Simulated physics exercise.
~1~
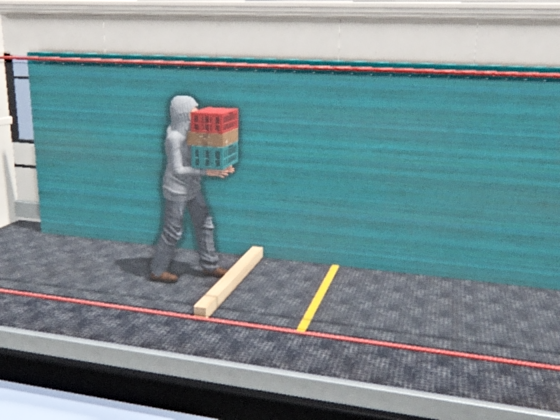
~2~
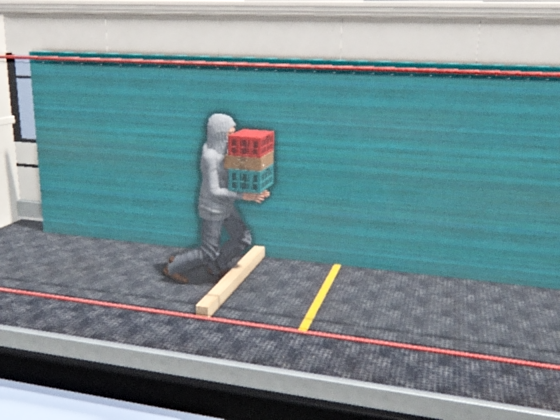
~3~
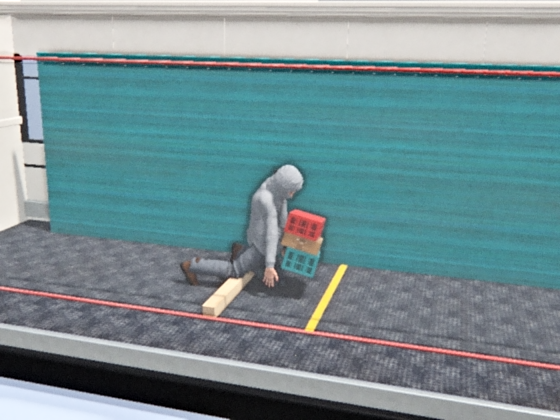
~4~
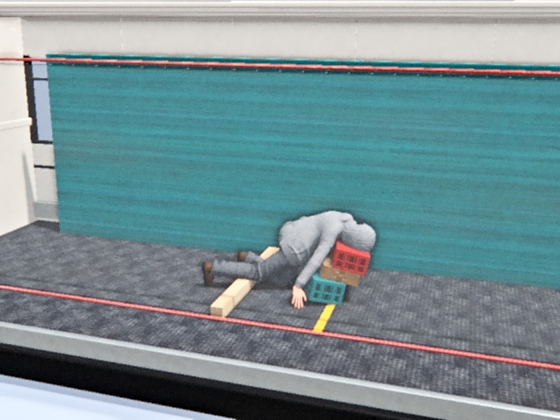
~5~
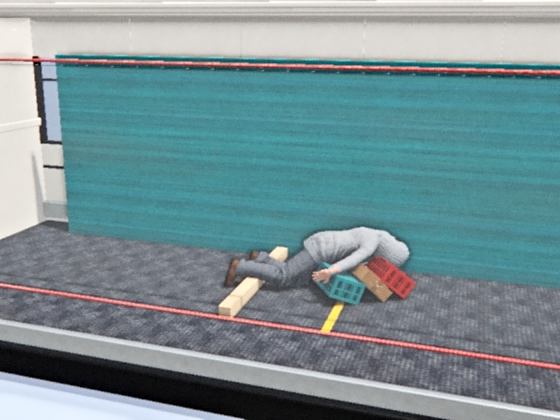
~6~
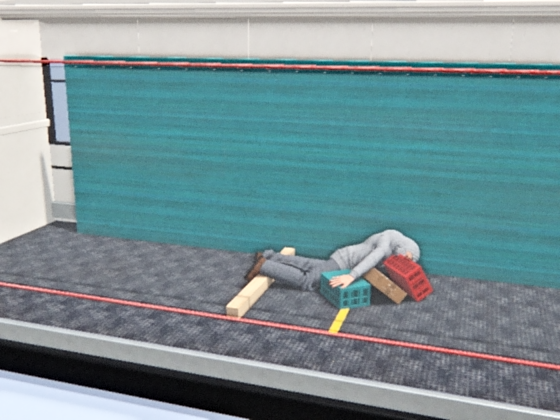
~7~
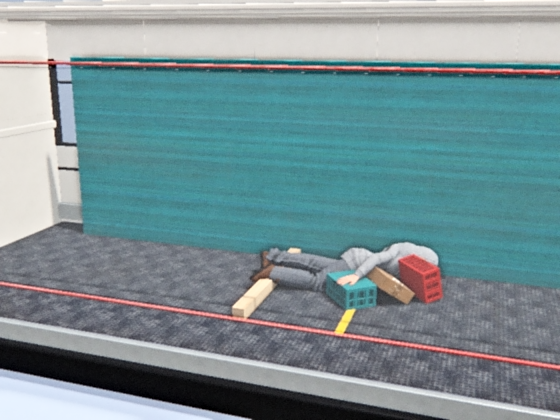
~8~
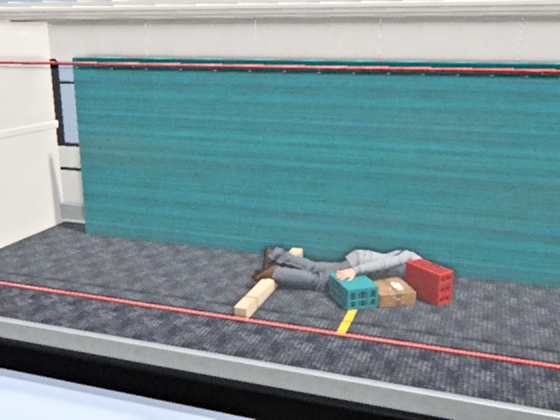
On a dark grey floor before a long teal wall, a grey hooded figure stands behind a pale wooden rail, holding a stack of red, brown and teal boxes. The figure sinks to its knees and pitches forward to the right over the rail, the stack tipping with it. Its upper body drops onto the boxes at the yellow line, and they slide apart as the red crate rolls onto its side. The figure flattens, legs by the rail and head beyond the line, with the red and brown boxes past it too.
